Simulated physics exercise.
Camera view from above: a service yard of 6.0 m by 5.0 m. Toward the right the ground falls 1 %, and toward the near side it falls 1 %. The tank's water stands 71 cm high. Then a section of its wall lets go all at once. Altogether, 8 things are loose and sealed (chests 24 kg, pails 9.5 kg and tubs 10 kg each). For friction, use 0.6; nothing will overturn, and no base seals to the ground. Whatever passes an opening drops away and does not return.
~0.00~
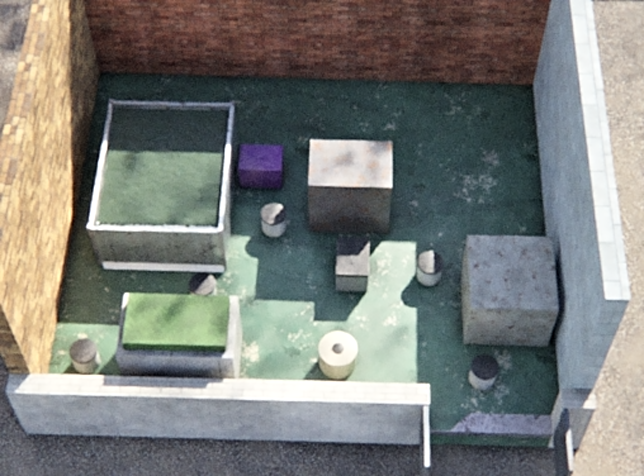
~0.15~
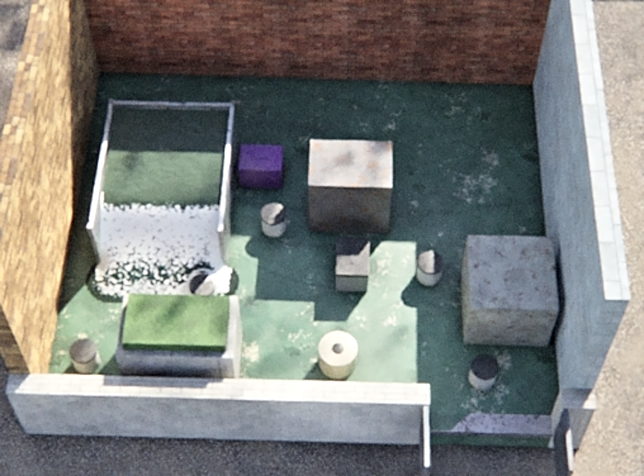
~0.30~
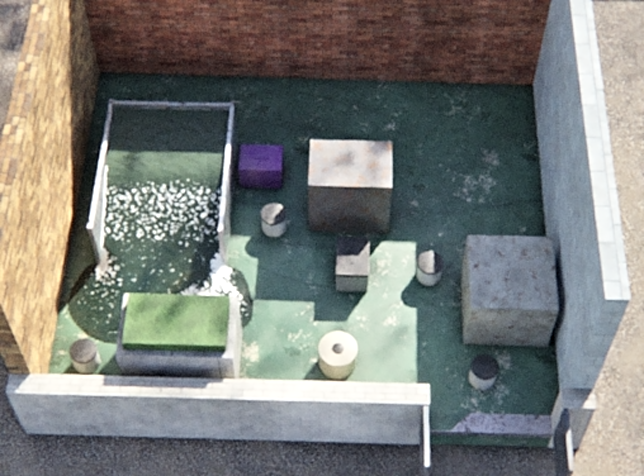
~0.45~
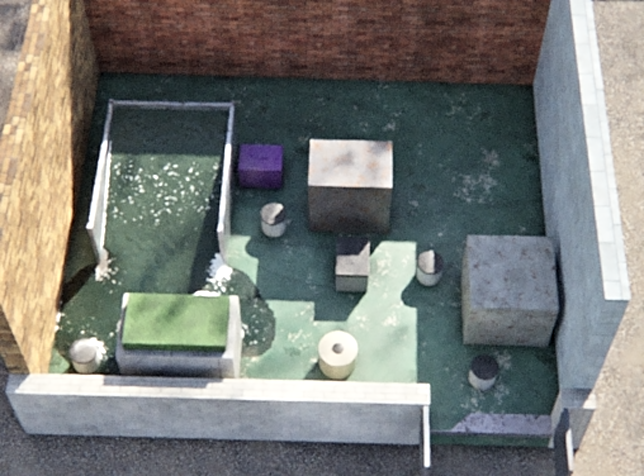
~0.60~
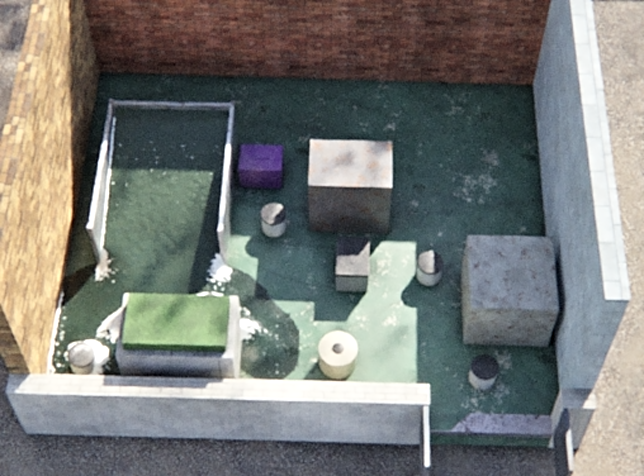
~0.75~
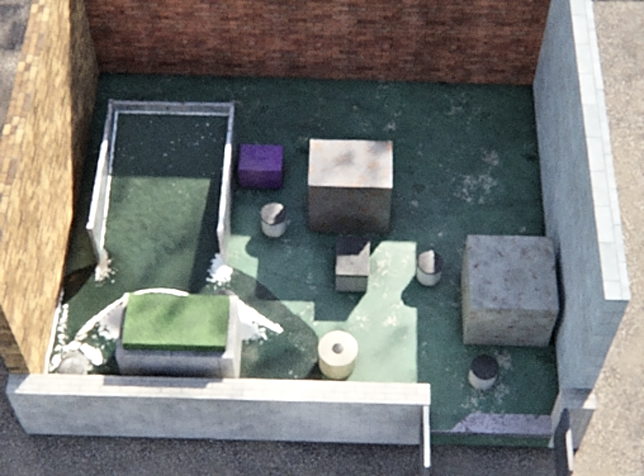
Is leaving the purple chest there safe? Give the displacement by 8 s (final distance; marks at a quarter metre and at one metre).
It stays nearly in place.
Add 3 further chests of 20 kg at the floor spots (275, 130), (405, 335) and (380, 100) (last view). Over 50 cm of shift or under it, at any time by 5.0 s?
One by one: Below the mark, beyond the mark, below the mark.
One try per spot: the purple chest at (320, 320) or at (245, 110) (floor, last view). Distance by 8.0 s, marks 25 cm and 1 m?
Order of tries: It is flushed away; it keeps its spot.
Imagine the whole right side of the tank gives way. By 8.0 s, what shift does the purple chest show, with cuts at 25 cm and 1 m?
The purple chest is swept a long way.
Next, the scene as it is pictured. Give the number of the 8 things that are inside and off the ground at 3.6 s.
3 at that moment.
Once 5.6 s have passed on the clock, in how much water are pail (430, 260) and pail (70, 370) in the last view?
Roughly 3 and 17 cm.
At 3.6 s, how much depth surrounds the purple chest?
Somewhere close to 1 cm.
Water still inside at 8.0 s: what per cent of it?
Around 76 % of the water.
After 1.6 s the purple chest is near (261, 157), 0.0 m from its start, aground; 0 of 8 are out; 1 afloat.
After 3.6 s the purple chest is near (261, 157), 0.0 m from its start, aground; 1 of 8 are out; 3 afloat.
After 5.6 s the purple chest is near (261, 157), 0.0 m from its start, aground; 2 of 8 are out; 1 afloat.
After 8.0 s the purple chest is near (261, 157), 0.0 m from its start, aground; 2 of 8 are out; 1 afloat.
